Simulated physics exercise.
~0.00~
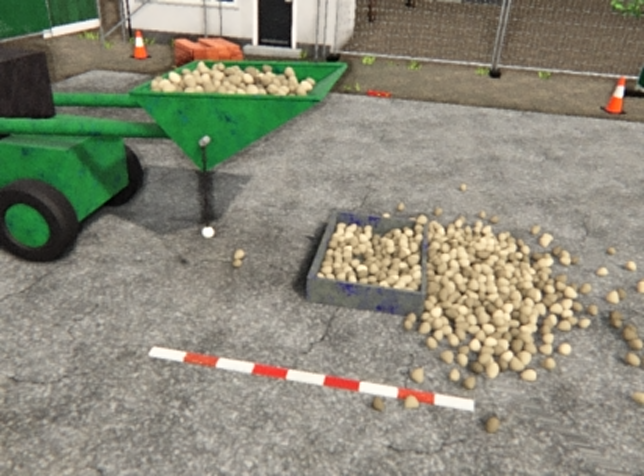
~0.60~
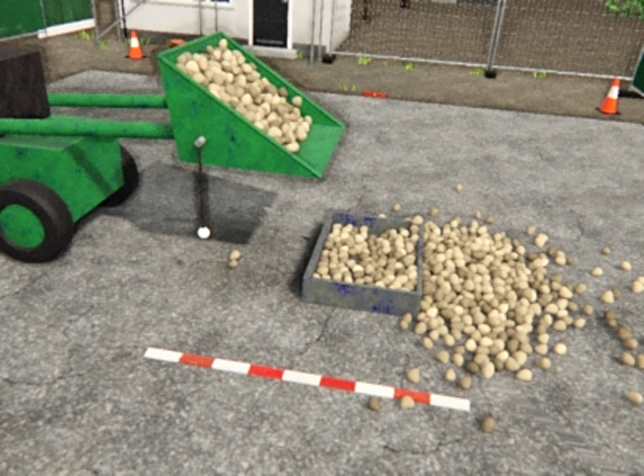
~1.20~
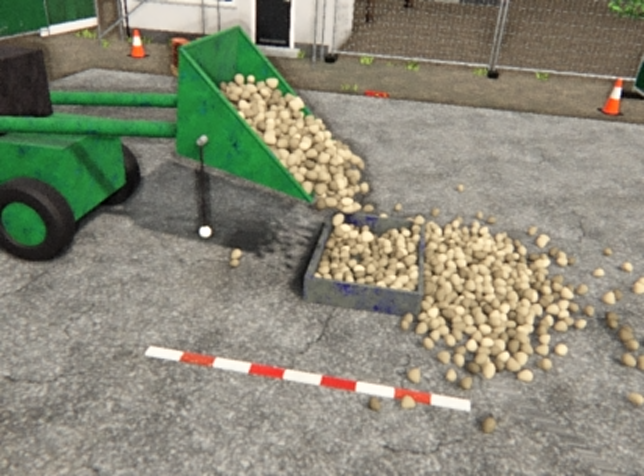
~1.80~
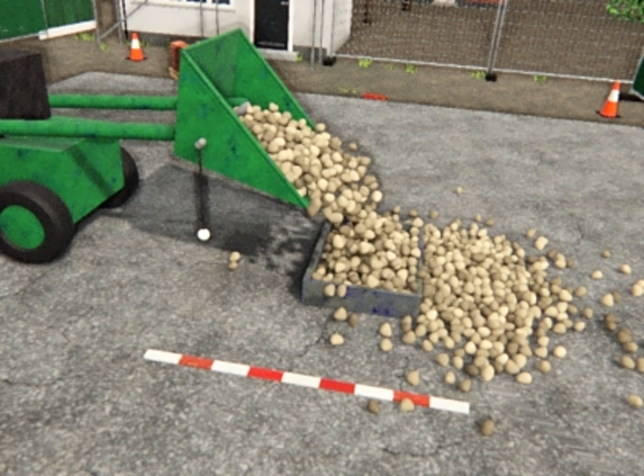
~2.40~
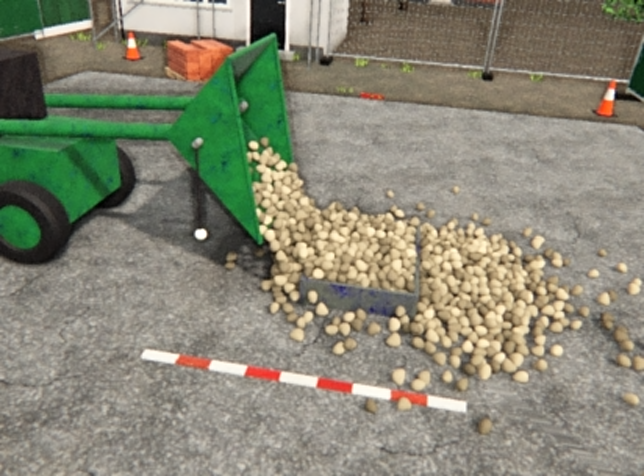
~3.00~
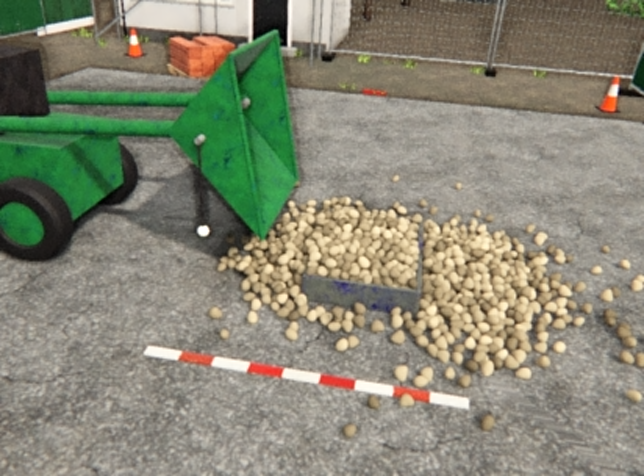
In this clip, a green loader's raised bucket full of pale, rounded stones tips forward, pouring them over a grey bin beside an existing pile on the pavement. The bucket ends empty and steeply tilted, with stones heaped in and around the bin.
